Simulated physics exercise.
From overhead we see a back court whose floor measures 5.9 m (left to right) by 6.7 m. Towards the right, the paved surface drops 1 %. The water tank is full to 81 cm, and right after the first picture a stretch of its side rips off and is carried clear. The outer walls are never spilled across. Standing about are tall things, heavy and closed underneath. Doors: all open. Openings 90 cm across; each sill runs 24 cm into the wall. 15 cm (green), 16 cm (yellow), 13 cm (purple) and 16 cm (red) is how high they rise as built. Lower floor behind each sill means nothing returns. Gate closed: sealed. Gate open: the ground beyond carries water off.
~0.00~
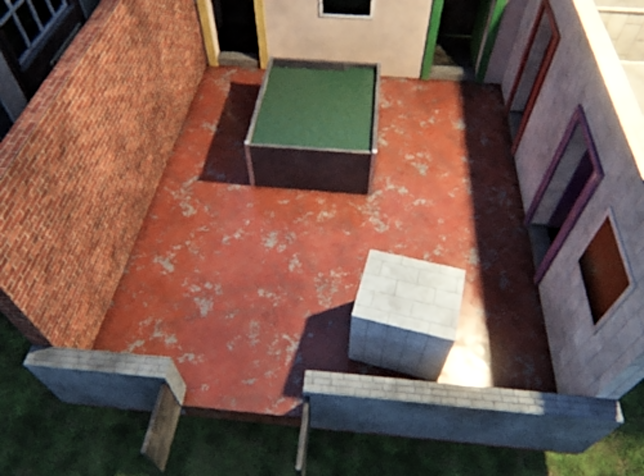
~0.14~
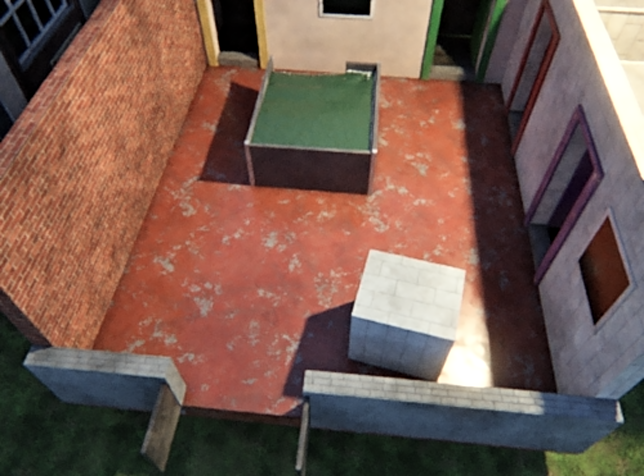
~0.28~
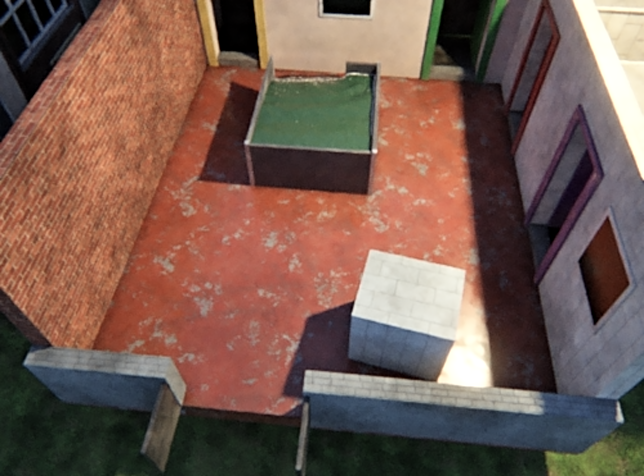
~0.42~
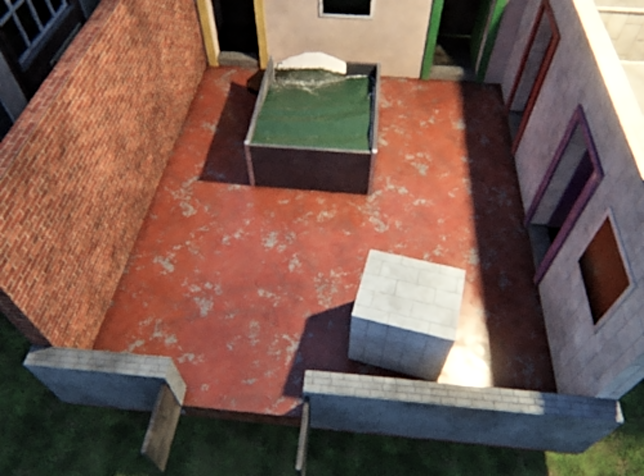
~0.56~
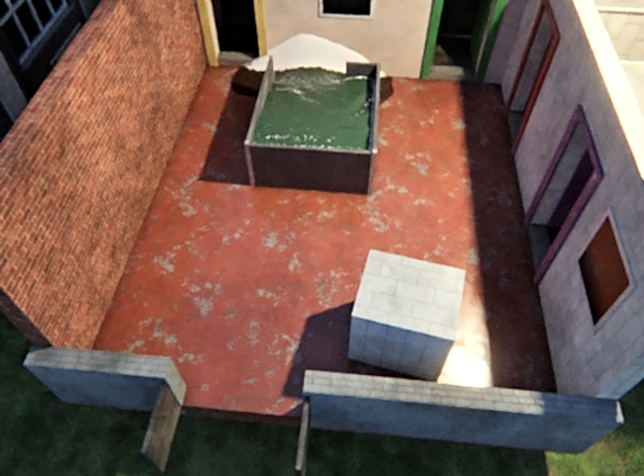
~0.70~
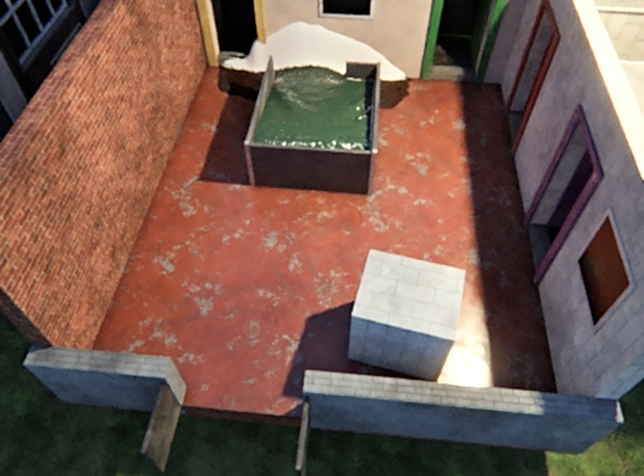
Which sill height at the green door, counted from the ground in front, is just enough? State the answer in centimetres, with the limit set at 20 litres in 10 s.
A height of roughly 8.5 cm is just enough.
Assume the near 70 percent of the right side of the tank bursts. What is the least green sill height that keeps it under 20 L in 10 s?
It should stand roughly 18 cm high.
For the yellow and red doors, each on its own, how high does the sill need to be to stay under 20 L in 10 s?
About 33 cm at yellow and 20 cm at red.
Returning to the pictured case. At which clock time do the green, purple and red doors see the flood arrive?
For green it's 1.0 s, for purple 2.6 s, and for red 1.6 s.
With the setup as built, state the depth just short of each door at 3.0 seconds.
In cm - green: 7, yellow: 27, purple: 5, red: 24.
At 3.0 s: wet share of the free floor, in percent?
Some 55 per cent of it.
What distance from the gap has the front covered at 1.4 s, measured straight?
Around 3.6 m from the gap.
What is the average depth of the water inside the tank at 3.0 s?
I'd put it near 29 cm.
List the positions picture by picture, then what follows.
The water tank at (318, 105) is whole and still, 81 cm deep; the green door at (462, 34) is dry, in the first picture.
The gap is on the far side, the front 0.3 m out at a hidden place; the back of the water tank holds 81 cm, in the second picture.
Water pours out on the far side and has run 0.8 m, to a hidden place; about 12 cm deep outside, 81 cm at the back, in the third picture.
The front is at (266, 69), 1.0 m from the gap on the far side; 2.0 m2 of floor is wet, 81 cm left at the back, in the fourth picture.
Water pours out on the far side and has run 1.3 m, to (242, 67); about 15 cm deep outside, 73 cm at the back, in the fifth picture.
The front is at (222, 66), 1.6 m from the gap on the far side; 2.8 m2 of floor is wet, 68 cm left at the back; the green door at (462, 34), 2.9 m from the gap, is still 0.8 m from the nearest water, in the sixth picture.
After 1.4 s water covers 20 % of the floor, deepest (62 cm) near (207, 65); 7 cm at the green door, 0 litres in over its 15 cm sill.
After 3.0 s water covers 55 % of the floor, deepest (36 cm) near (216, 65); 7 cm at the green door, 0 litres in over its 15 cm sill.
After 10.0 s water covers 95 % of the floor, deepest (12 cm) near (502, 270); 7 cm at the green door, 2 litres in over its 15 cm sill.
At the green door as built, the water arrived by 1.0 s and peaked near 11 cm at 4.6 s.
Run again over the same 10 s with other heights there, 28 litres in over 7.5 cm, 12 litres over 10 cm. The limit of 20 litres is kept from about 8.5 cm up.
